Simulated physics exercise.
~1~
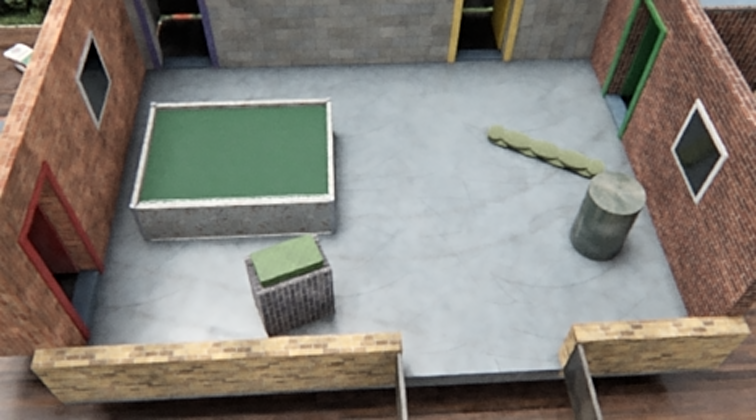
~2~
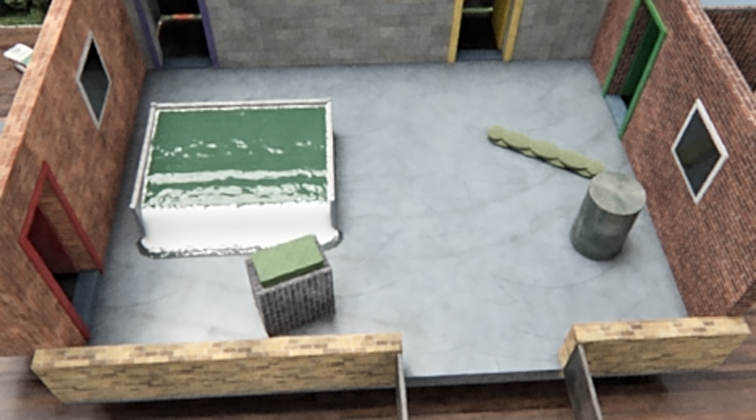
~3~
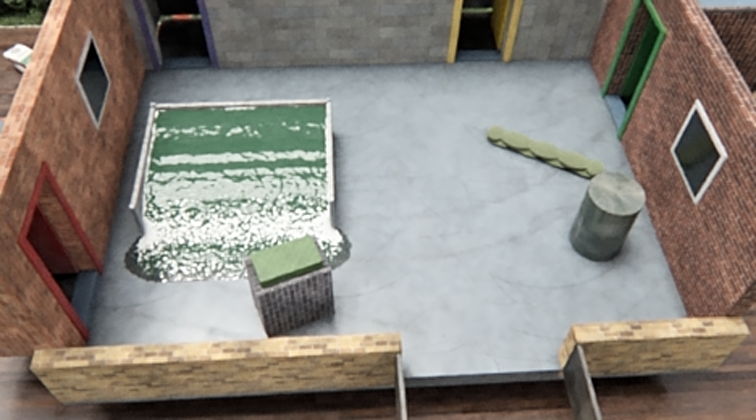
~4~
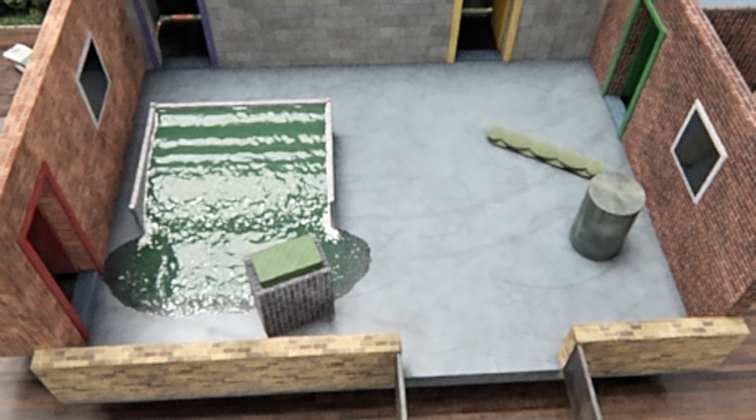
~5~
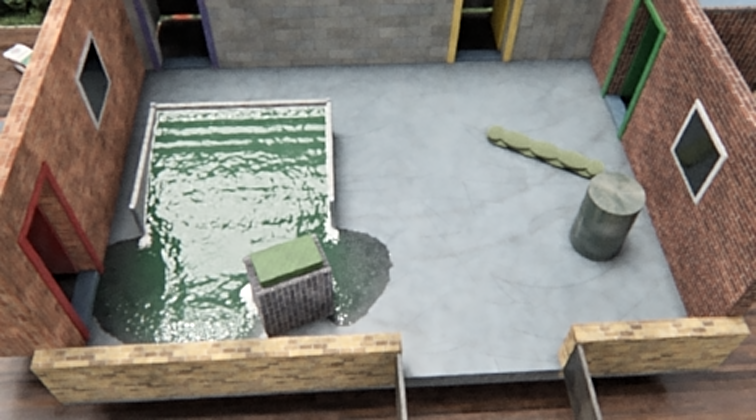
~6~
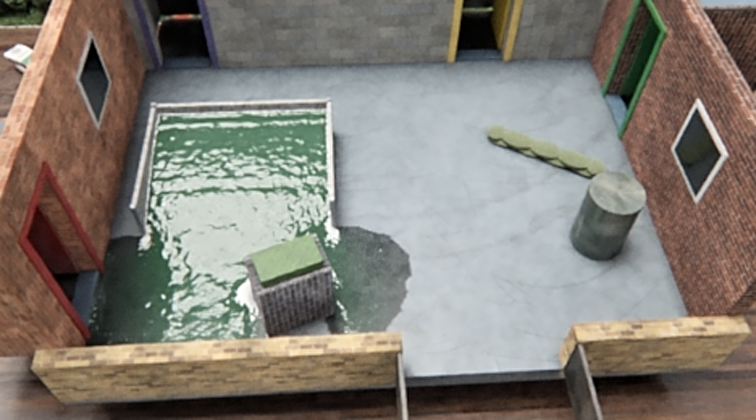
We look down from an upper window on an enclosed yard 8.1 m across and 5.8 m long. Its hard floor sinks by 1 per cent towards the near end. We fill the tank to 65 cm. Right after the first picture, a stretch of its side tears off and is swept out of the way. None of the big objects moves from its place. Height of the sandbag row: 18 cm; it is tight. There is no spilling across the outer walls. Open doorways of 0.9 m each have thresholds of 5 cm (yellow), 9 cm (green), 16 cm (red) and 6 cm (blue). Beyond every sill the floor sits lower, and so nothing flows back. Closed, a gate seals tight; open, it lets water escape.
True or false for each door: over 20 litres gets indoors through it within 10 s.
Yellow door - false, green door - false, red door - true, blue door - true.
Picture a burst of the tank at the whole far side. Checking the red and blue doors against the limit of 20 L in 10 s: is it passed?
Red: Within limit; blue: Beyond limit.
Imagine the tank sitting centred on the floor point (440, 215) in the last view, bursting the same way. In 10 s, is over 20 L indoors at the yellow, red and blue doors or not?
Yellow: Within limit; red: Within limit; blue: Within limit.
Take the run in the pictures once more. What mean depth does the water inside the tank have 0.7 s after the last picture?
The average depth is around 31 cm.
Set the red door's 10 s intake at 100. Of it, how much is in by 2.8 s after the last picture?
Estimate: Around 80 per cent.
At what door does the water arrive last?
The yellow door.
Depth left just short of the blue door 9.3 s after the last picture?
It averages close to 4.0 centimetres.
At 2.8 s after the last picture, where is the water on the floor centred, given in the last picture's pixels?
About (264, 260).
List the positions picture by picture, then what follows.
The first picture shows still water, 65 cm deep, in the tank at (239, 154).
In the second picture, the front is at (338, 233), 1.4 m from the gap at (239, 224); 0.5 m2 of floor is under water; 65 cm left at the back of the tank.
In the third picture, the front is at (342, 257), 1.6 m from the gap at (238, 226); 1.7 m2 of floor is under water; 65 cm left at the back of the tank.
In the fourth picture, water pours out at (239, 226) and has run 1.9 m, to (363, 263); typically 12 cm deep outside, 64 cm at the tank's back.
In the fifth picture, the front is at (378, 284), 2.2 m from the gap at (239, 227); 5.1 m2 of floor is under water; 56 cm left at the back of the tank.
In the sixth picture, water pours out at (239, 227) and has run 2.5 m, to a hidden place; typically 9 cm deep outside, 56 cm at the tank's back.
Then, 0.7 s after the last picture water covers 20 % of the floor and is deepest (55 cm) near (95, 375); yellow door not reached, green door not reached, red door 16 cm at the sill, 0 L in, blue door not reached.
Then, 1.5 s after the last picture water covers 30 % of the floor and is deepest (54 cm) near (81, 375); yellow door not reached, green door not reached, red door 35 cm at the sill, 38 L in, blue door not reached.
Then, 2.8 s after the last picture water covers 50 % of the floor and is deepest (34 cm) near (146, 71); yellow door not reached, green door not reached, red door 29 cm at the sill, 148 L in, blue door 6 cm at the sill, 0 L in.
Then, 5.3 s after the last picture water covers 65 % of the floor and is deepest (18 cm) near (594, 337); yellow door not reached, green door 4 cm at the sill, 0 L in, red door 13 cm at the sill, 186 L in, blue door 12 cm at the sill, 107 L in.
Then, 9.3 s after the last picture water covers 95 % of the floor and is deepest (16 cm) near (81, 375); yellow door 3 cm at the sill, 0 L in, green door 2 cm at the sill, 0 L in, red door 13 cm at the sill, 186 L in, blue door 4 cm at the sill, 130 L in.
